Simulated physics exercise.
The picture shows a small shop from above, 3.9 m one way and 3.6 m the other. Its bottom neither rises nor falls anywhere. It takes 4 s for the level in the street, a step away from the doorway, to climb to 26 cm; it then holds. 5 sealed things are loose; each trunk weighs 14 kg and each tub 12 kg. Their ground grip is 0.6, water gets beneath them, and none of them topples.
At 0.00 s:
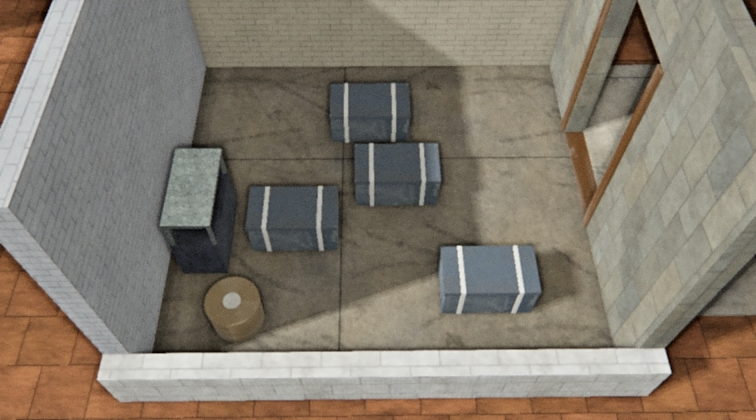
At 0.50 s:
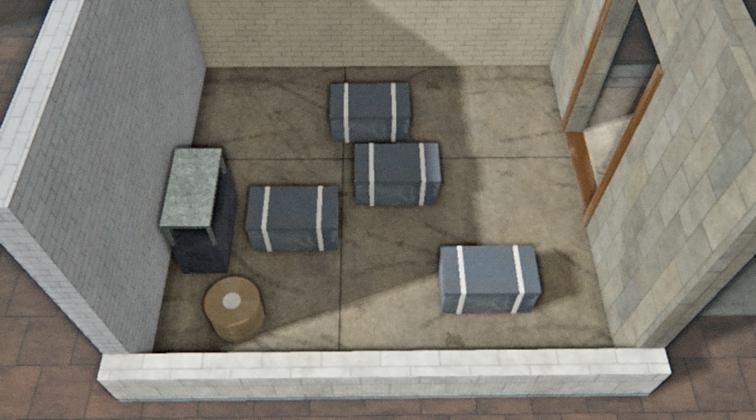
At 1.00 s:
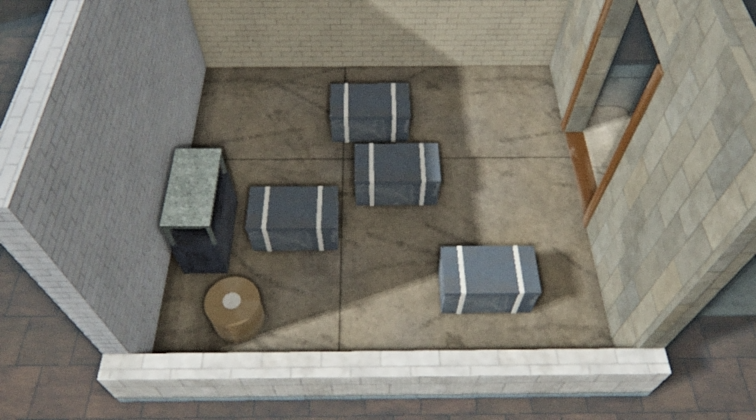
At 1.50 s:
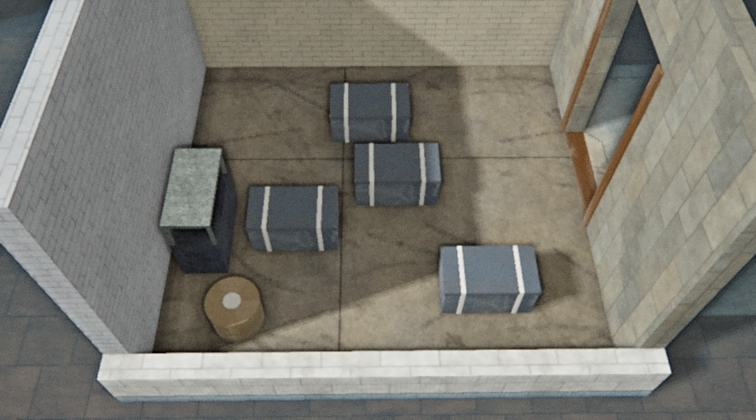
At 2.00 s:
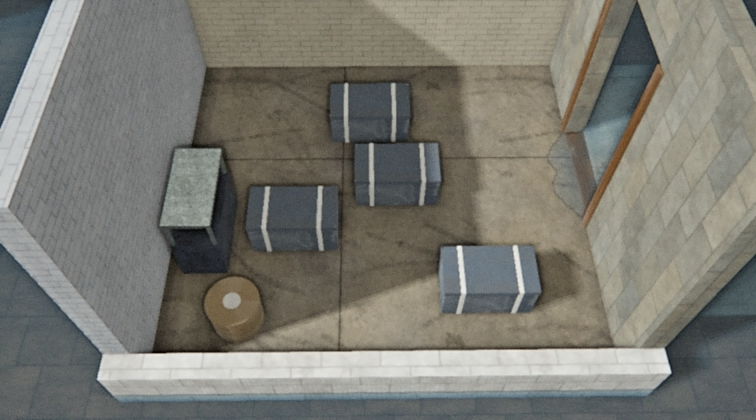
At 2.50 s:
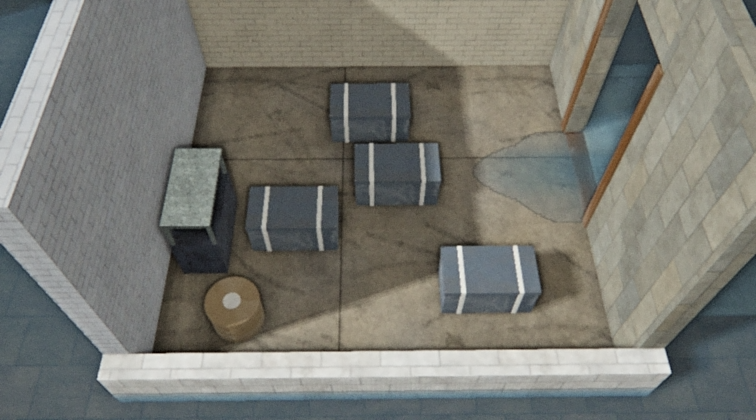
A small walled room with a flat stone floor is seen from above by a still camera, with an open doorway in the right wall. Four dark blue-grey trunks with pale straps stand about the floor, with a dark cabinet and a round tan object at left. Outside, the reddish-brown paving turns blue-grey under water, which then slips through the doorway and spreads a shallow bluish patch inside, while the objects stay still.
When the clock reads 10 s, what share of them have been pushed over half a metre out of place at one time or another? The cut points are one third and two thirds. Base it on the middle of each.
Top band: Two thirds or more.
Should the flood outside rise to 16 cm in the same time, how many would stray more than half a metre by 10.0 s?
With that change, 2 of them.
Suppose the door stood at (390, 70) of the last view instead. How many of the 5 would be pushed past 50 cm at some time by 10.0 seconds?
Then it comes to 5 of them.
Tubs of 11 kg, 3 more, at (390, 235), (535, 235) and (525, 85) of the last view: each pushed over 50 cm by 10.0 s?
Result, in listed order: Exceeded / not exceeded / not exceeded.
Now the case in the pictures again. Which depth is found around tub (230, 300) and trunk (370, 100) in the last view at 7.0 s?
Depths: Near 11 cm, then near 15 cm.
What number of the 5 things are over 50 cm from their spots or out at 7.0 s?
Tally: 2.
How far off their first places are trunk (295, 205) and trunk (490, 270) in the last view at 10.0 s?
Shifts: 80 cm / 60 cm.
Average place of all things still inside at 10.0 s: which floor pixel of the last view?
The centre is close to (330, 235).
After 3.5 s 0 of 5 are over 50 cm from their spots; 0 afloat.
After 4.5 s 0 of 5 are over 50 cm from their spots; 0 afloat.
After 7.0 s 2 of 5 are over 50 cm from their spots; 4 afloat.
After 10.0 s 4 of 5 are over 50 cm from their spots, and 5 have been at some point; 5 afloat.
